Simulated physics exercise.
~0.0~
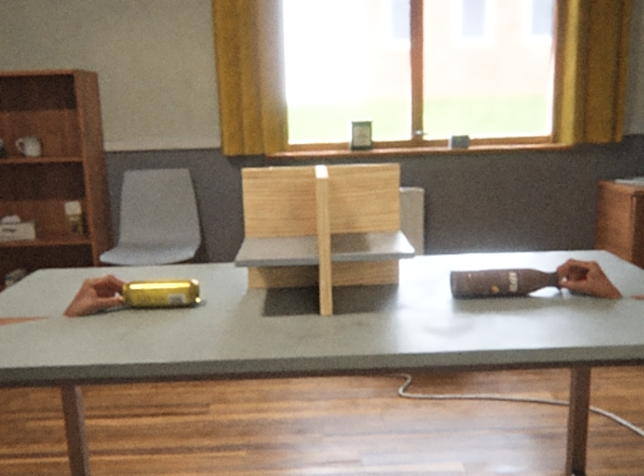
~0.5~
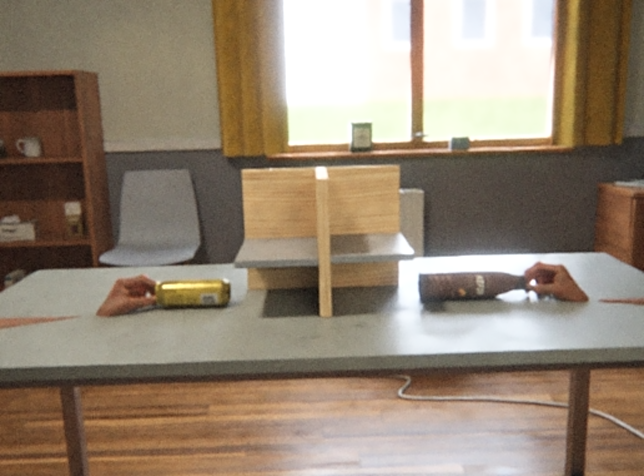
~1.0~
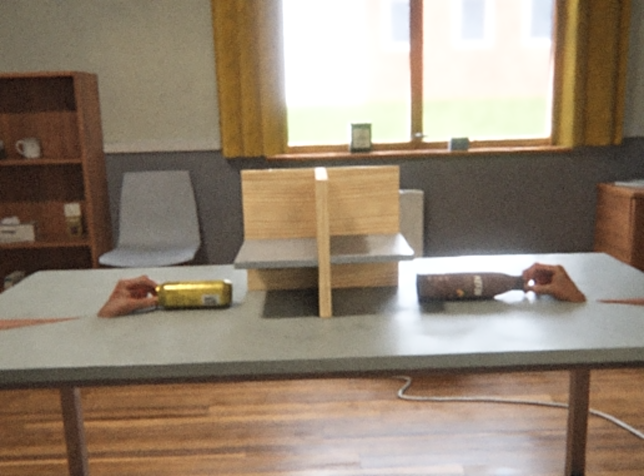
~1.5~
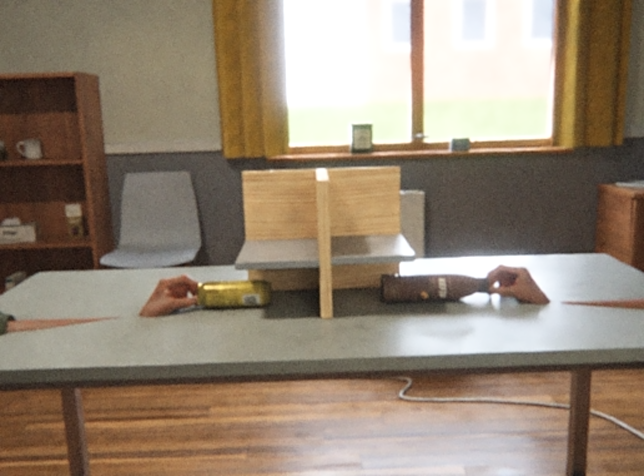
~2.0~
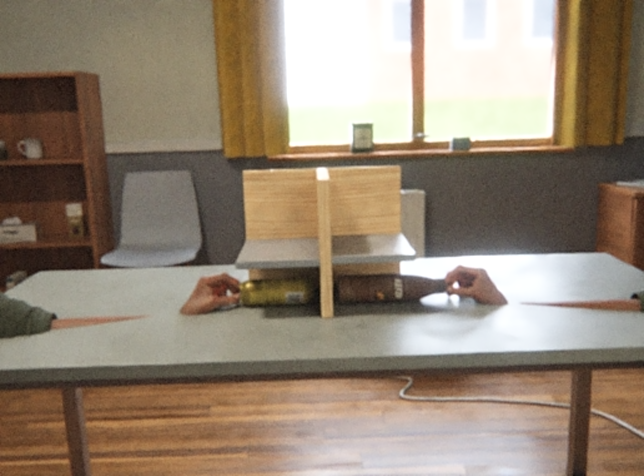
On a table by a window, two hands slide a yellow can and a dark bottle inward under a two-sided wooden shelf.
